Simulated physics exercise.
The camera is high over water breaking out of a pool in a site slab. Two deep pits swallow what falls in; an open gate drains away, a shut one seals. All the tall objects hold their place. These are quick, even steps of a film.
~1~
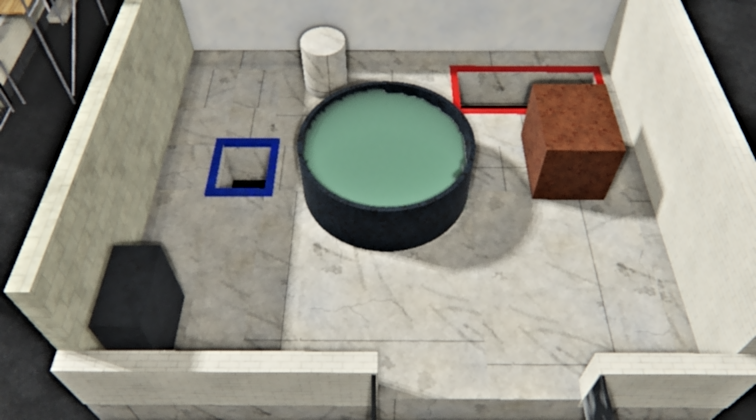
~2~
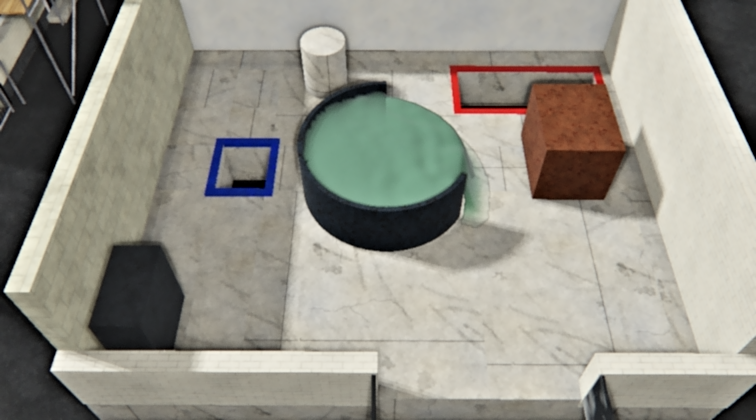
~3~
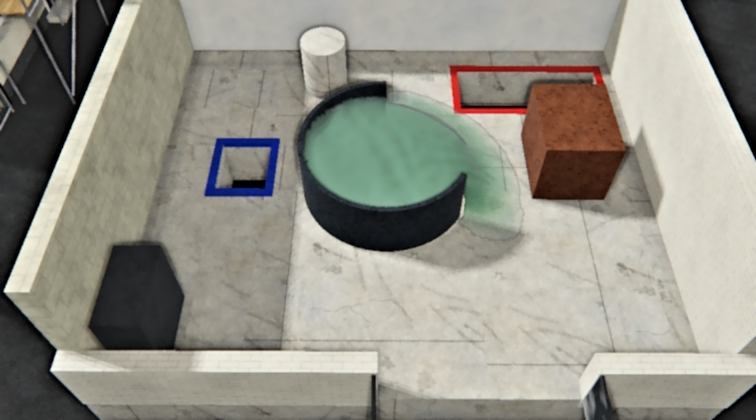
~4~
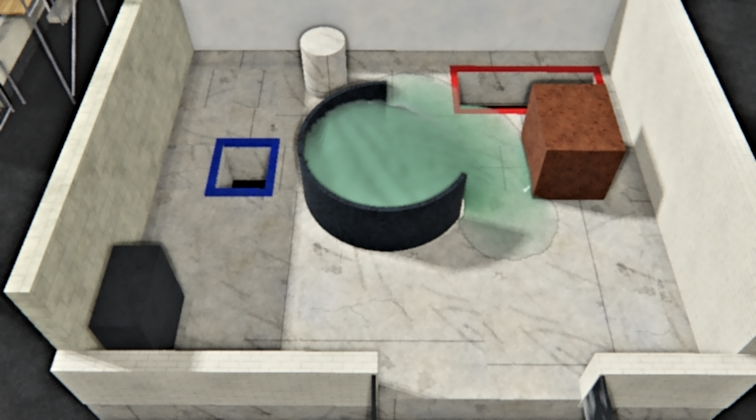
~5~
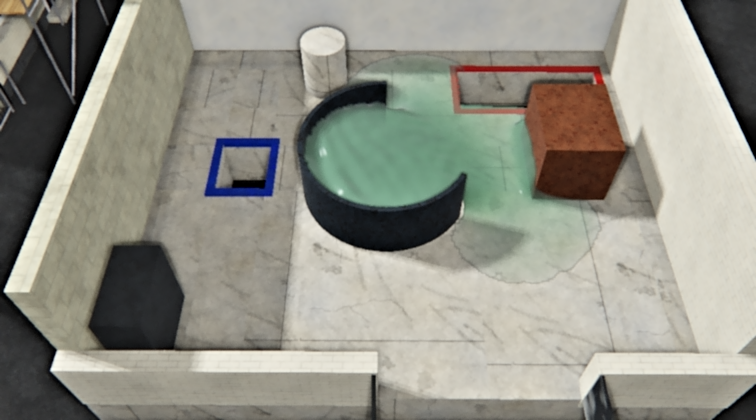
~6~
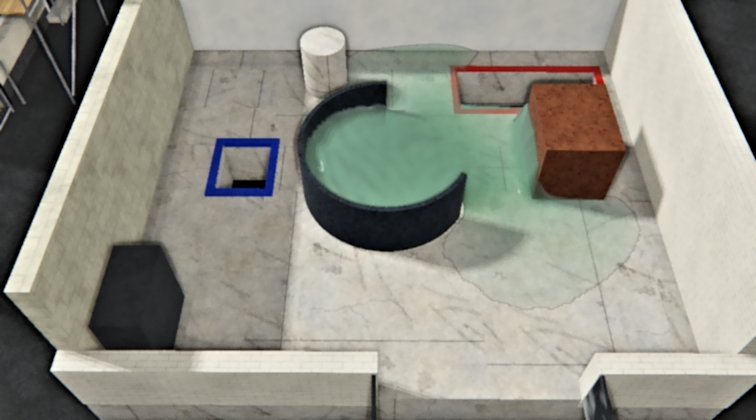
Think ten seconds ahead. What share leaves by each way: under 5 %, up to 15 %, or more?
In the end: The gate takes from 5 to 15 %; the red pit takes more than 15 %; the blue pit takes less than 5 %.
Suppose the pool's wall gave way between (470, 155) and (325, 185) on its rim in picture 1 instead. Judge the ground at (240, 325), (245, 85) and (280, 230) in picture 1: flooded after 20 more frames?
One after the other: Flooded, no water, wet.
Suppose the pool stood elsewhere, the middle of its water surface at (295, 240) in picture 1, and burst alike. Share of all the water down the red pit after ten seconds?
Parts in a hundred: Red 50.
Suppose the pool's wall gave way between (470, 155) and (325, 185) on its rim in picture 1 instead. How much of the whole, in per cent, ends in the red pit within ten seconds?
In per cent: Red 6.
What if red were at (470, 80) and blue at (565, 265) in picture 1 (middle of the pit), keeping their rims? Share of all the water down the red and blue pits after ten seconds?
Per cent: Red 65, blue 10.
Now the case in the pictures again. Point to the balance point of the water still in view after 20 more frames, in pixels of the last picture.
At about (473, 191).
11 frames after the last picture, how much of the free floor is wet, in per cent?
Some 40 per cent.
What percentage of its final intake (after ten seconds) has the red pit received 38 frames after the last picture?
Roughly 90 per cent.
A moment on, water covers 30 % of the floor; the gate 0 %, the red pit 16 %, the blue pit 0 %.
Next, water covers 40 % of the floor; the gate 0 %, the red pit 31 %, the blue pit 0 %.
Then, water covers 55 % of the floor; the gate 2 %, the red pit 44 %, the blue pit 0 %.
Later, water covers 70 % of the floor; the gate 7 %, the red pit 53 %, the blue pit 0 %.
In the end, water covers 90 % of the floor; the gate 11 %, the red pit 60 %, the blue pit 0 %.
